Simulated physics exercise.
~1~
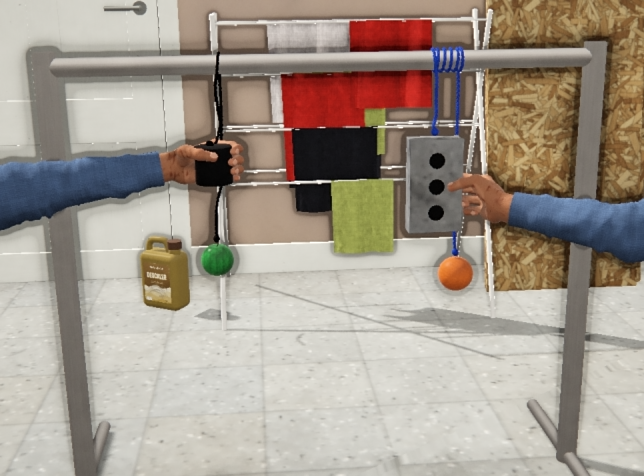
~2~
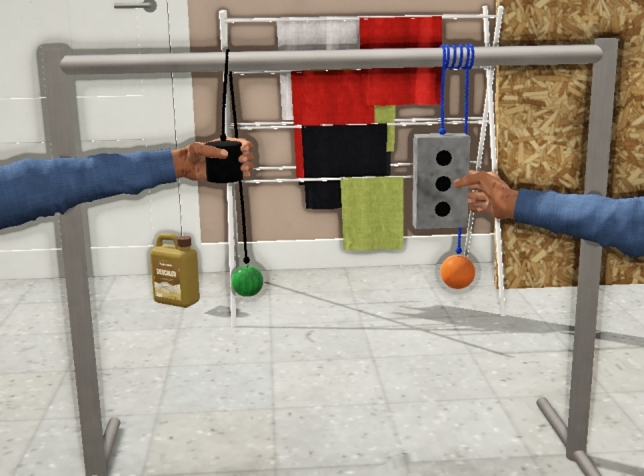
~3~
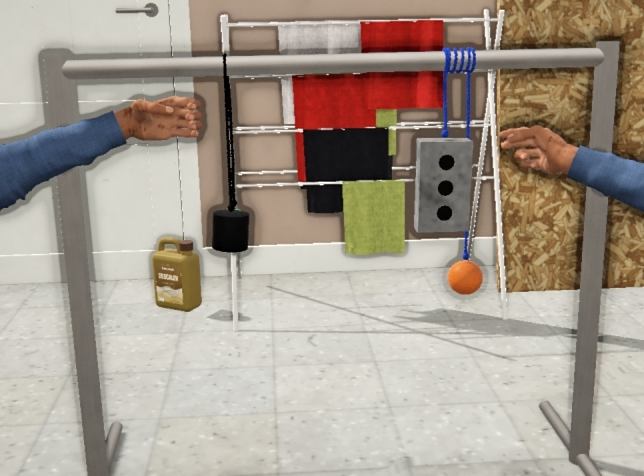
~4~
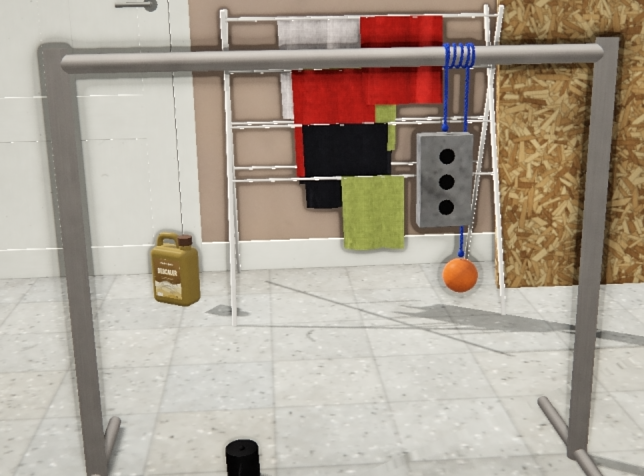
A small black cylinder hangs by a black cord from a grey rail in a white-tiled room, seen from the front, with a green ball at the cord's other end. To the right, a grey block with three dark holes hangs on blue cord wound around the rail, an orange ball below it; behind stands a rack of red, black and green cloths. One hand holds the cylinder while another touches the block, and the green ball shifts slightly right. Both hands draw away, and the cylinder drops, its cord leaving the rail. It ends on the floor, while the block stays hanging.
